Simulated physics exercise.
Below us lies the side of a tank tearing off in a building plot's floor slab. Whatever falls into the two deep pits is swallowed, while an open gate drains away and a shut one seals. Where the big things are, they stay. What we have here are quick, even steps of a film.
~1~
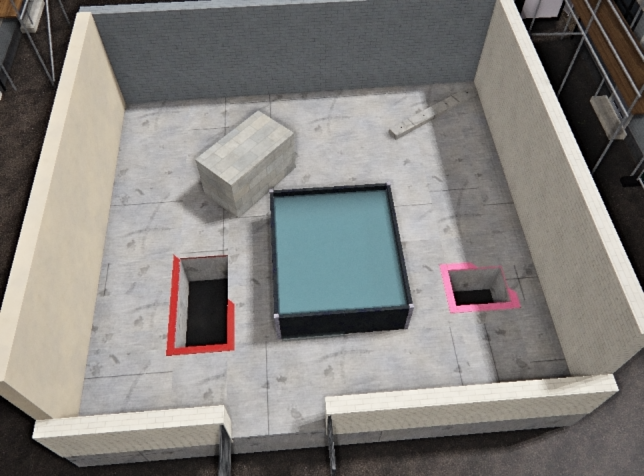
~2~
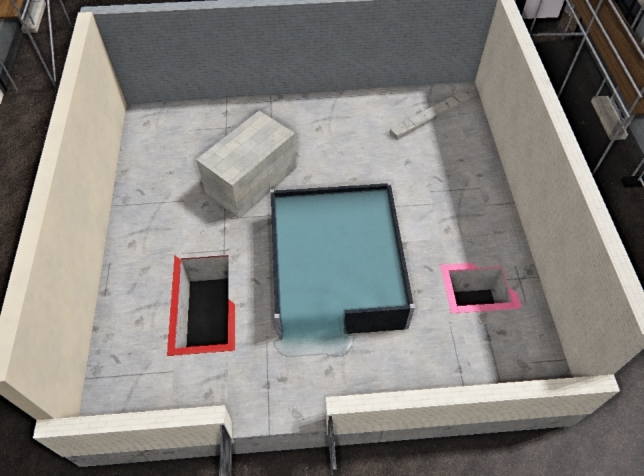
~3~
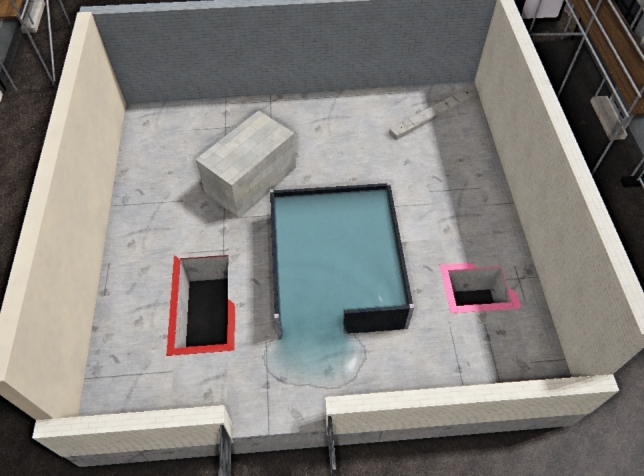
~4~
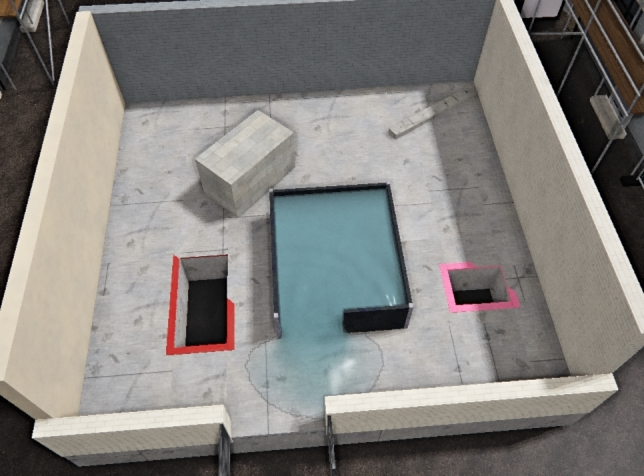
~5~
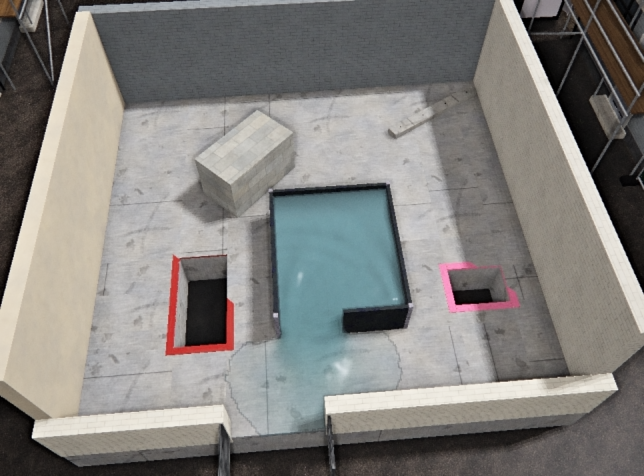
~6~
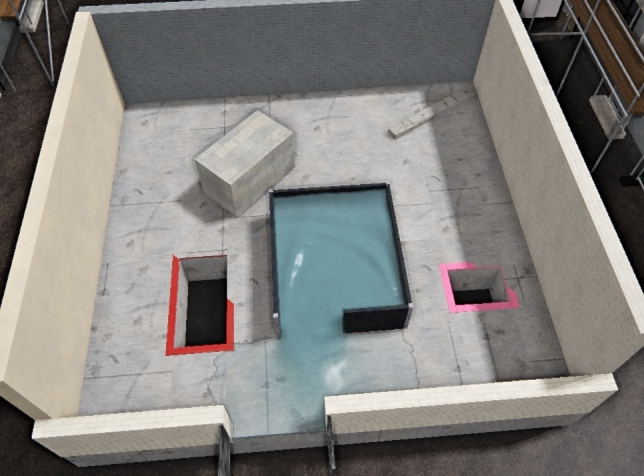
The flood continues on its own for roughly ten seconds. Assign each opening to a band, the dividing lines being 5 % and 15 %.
One by one: The gate gets in excess of fifteen per cent; the pink pit gets five to fifteen per cent; the red pit gets shy of five per cent.
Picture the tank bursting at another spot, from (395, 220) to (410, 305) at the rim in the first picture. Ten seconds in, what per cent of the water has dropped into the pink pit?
Roughly 55 per cent goes to the pink pit.
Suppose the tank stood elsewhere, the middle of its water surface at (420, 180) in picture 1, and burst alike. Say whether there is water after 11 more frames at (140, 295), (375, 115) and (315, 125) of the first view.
Taking them as they were asked, they come out bone dry, bone dry, bone dry.
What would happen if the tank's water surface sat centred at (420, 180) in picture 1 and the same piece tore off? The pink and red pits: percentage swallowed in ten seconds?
The pink pit gets 14 per cent and the red pit 8 per cent.
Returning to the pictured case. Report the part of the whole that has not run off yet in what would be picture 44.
Close to 52 %.
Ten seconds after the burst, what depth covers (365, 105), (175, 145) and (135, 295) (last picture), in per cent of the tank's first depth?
Going in order, that's 0, 2 and 2 %.
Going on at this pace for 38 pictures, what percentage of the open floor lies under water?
About 40 per cent.
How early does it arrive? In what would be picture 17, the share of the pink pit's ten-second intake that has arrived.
My guess is about 0 %.
A moment on, water covers 10 % of the floor; the gate 9 %, the pink pit 0 %, the red pit 0 %.
Next, water covers 20 % of the floor; the gate 19 %, the pink pit 0 %, the red pit 0 %.
Then, water covers 25 % of the floor; the gate 30 %, the pink pit 1 %, the red pit 0 %.
Later, water covers 40 % of the floor; the gate 43 %, the pink pit 4 %, the red pit 1 %.
In the end, water covers 50 % of the floor; the gate 54 %, the pink pit 8 %, the red pit 2 %.
